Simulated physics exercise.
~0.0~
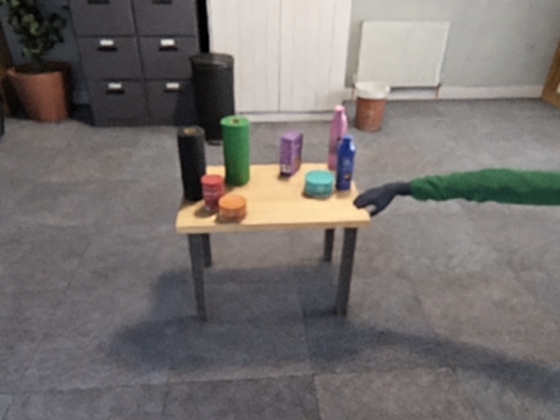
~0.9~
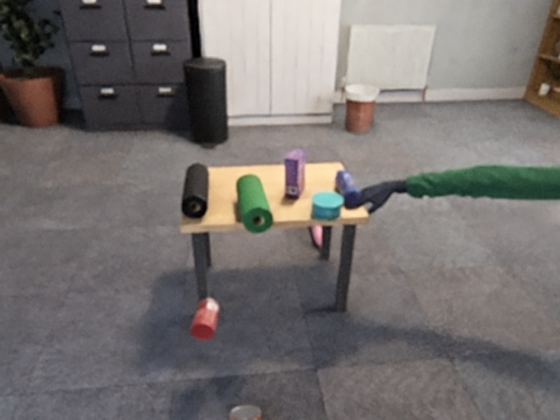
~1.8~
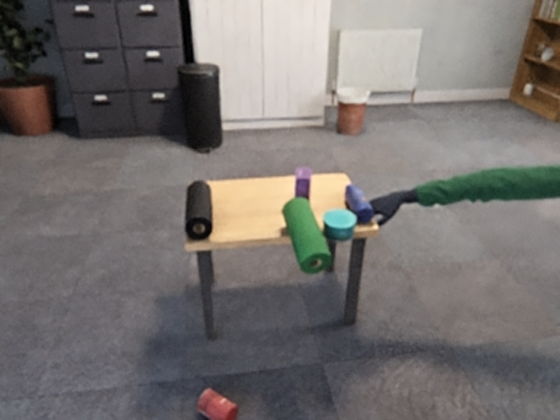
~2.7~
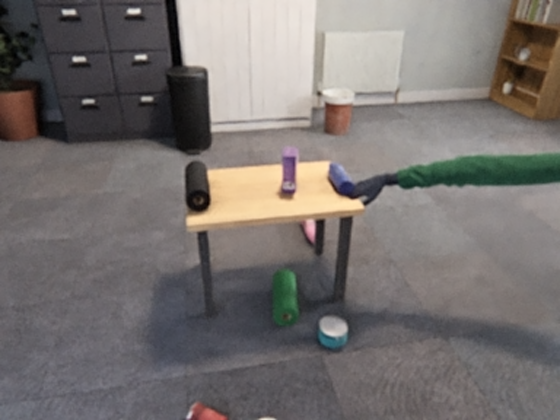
At the start, eight items stand on a light wooden table while a dark-gloved hand in a green sleeve reaches its right edge. The table jolts, and the black roll, green roll and blue bottle topple onto their sides, while the red tin and orange tub drop off the front and the pink bottle lands on the floor behind. As the table shifts again, the green roll and turquoise tub slide towards the front edge, then fall to the floor. At the end, the purple carton still stands on the tabletop, between the fallen black roll and blue bottle.
